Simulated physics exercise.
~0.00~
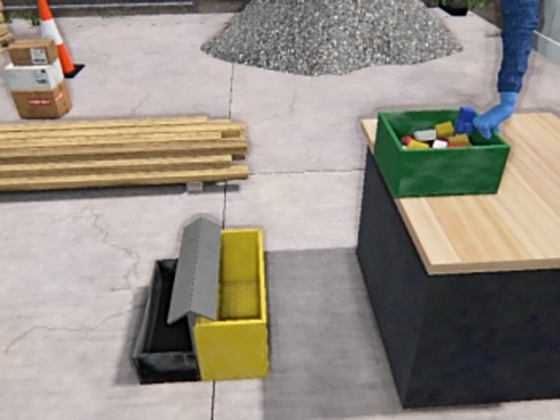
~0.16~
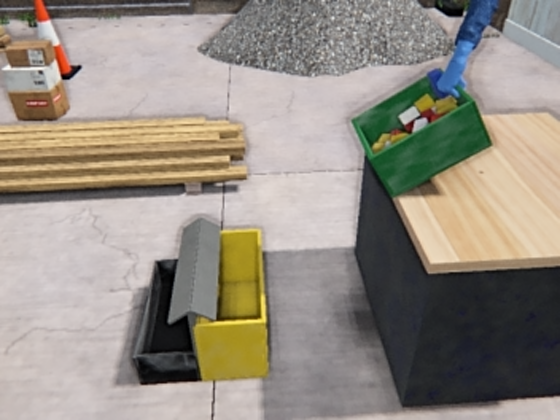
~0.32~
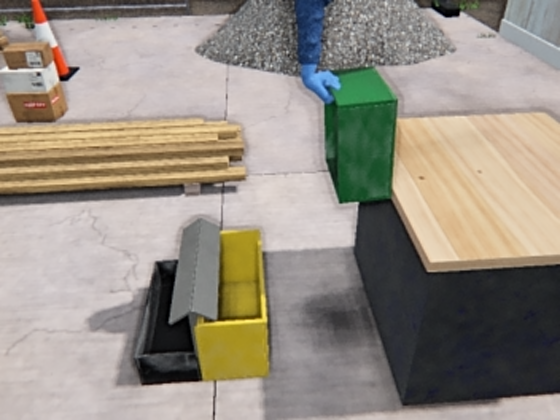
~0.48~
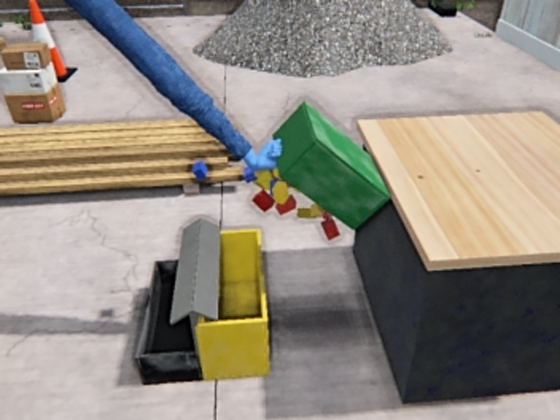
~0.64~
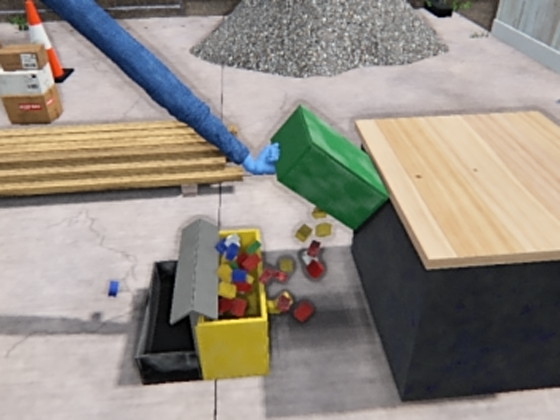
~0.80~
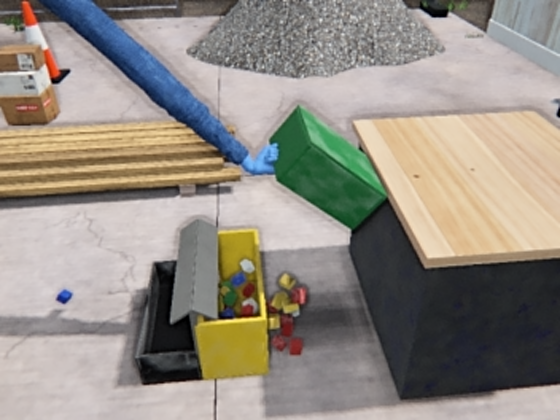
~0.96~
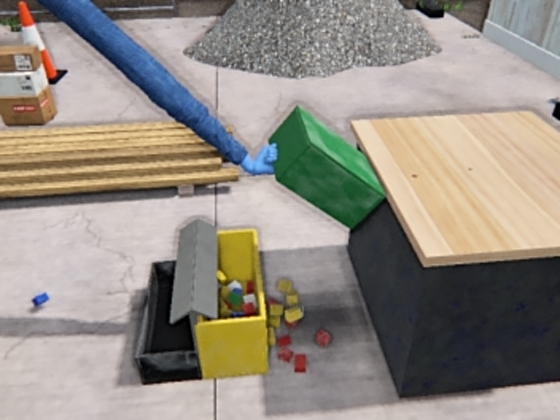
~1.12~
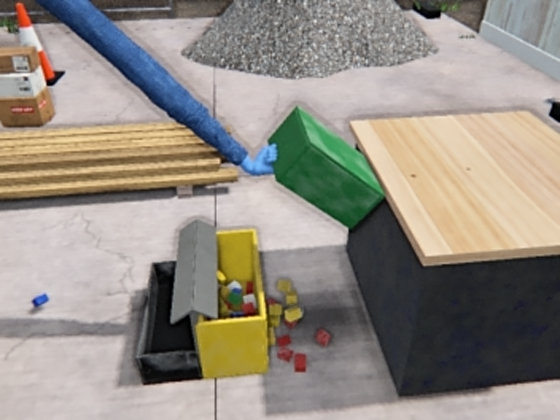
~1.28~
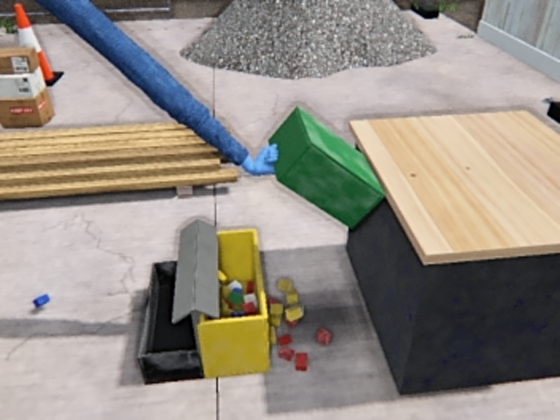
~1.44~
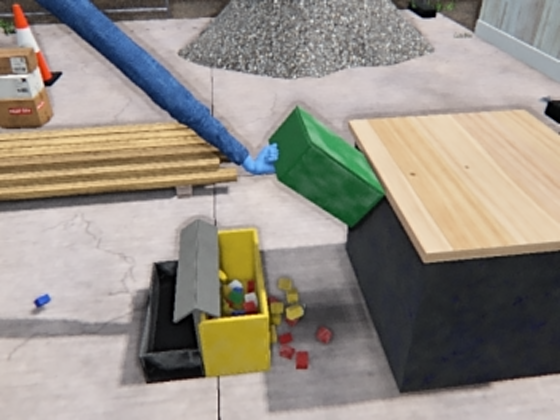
On a concrete yard with lumber and a gravel pile, a blue-gloved arm lifts a green tote from a bench and tips it leftward, spilling colourful toy bricks. Many land in the yellow bin, others scatter on the ground to its right, and one blue brick rests far left.
